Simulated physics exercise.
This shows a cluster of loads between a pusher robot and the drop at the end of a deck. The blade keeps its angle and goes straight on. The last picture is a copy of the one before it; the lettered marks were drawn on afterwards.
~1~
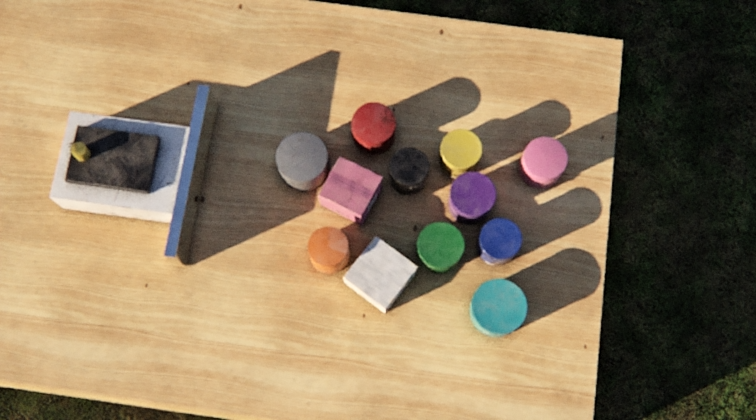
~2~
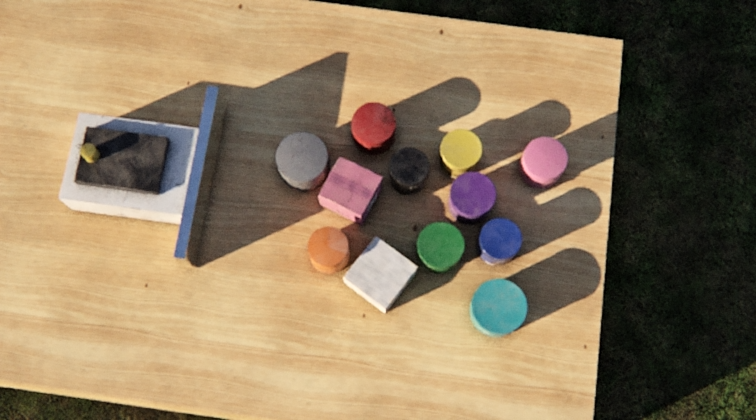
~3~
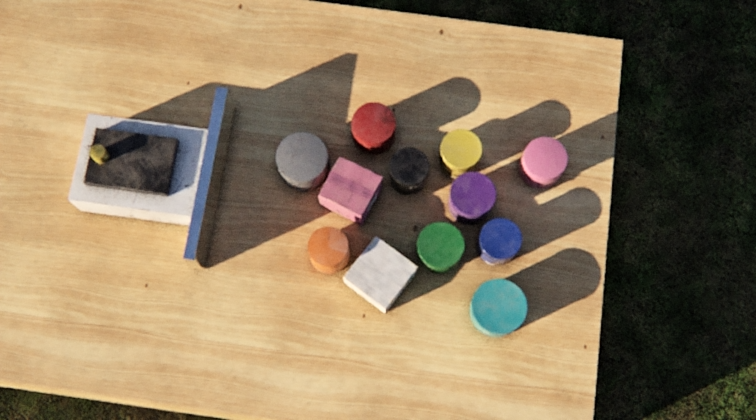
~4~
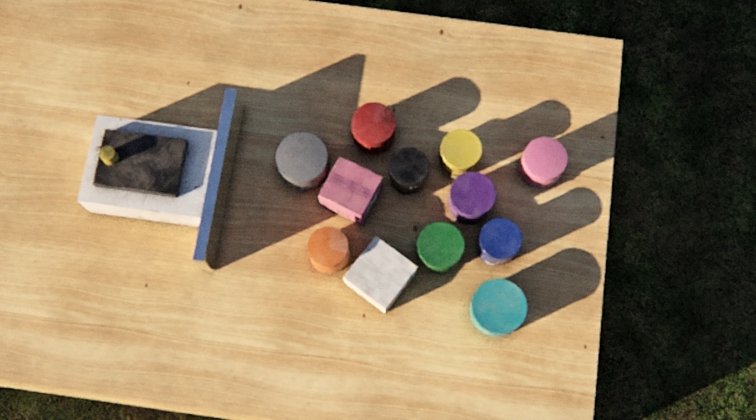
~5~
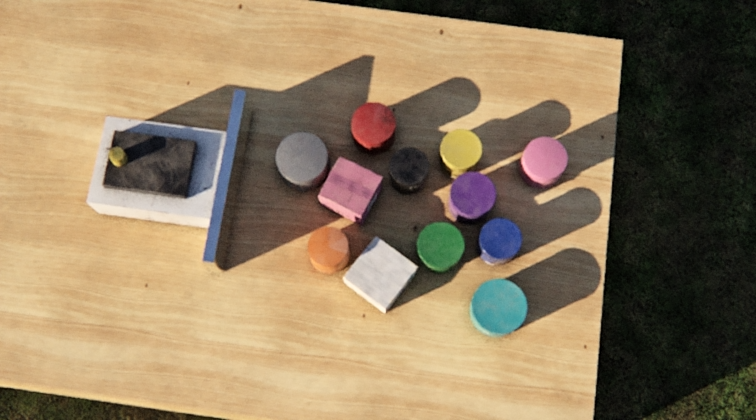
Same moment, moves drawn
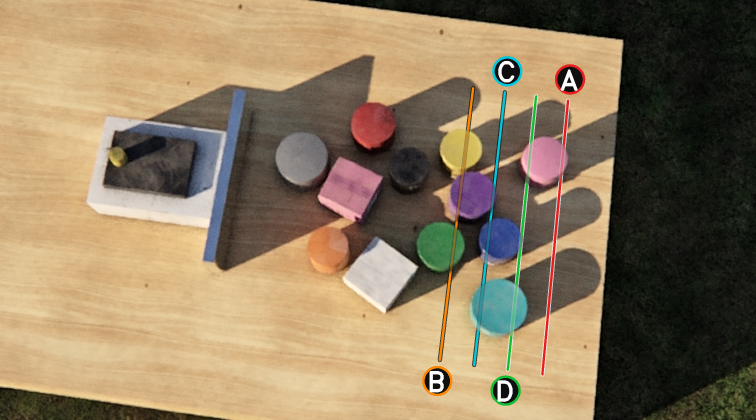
A pusher robot with a wide blue blade crept a short way right across a wooden deck toward a cluster of colourful canisters and boxy loads, which all stayed still.
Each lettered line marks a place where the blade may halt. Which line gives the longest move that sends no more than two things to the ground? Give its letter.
As far as mark D.
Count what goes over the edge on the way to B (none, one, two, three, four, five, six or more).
The count is none.
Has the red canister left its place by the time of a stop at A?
Yes.
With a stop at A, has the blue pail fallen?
Yes.
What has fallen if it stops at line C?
The pink canister goes over.
On the marked copy, A at (556, 232); B at (457, 219); C at (490, 223); D at (522, 228).
Taking D. A third of the way, robot (263, 179); red canister (380, 127); white crate (389, 281).
Two thirds of the way, robot (371, 194); pink canister (558, 161); blue pail (533, 247).
When it is over, robot (454, 205); blue pail (609, 262); pink canister (612, 134); none fallen.
As for the rest, A drops three; B is within the limit but short; C is within the limit but short.
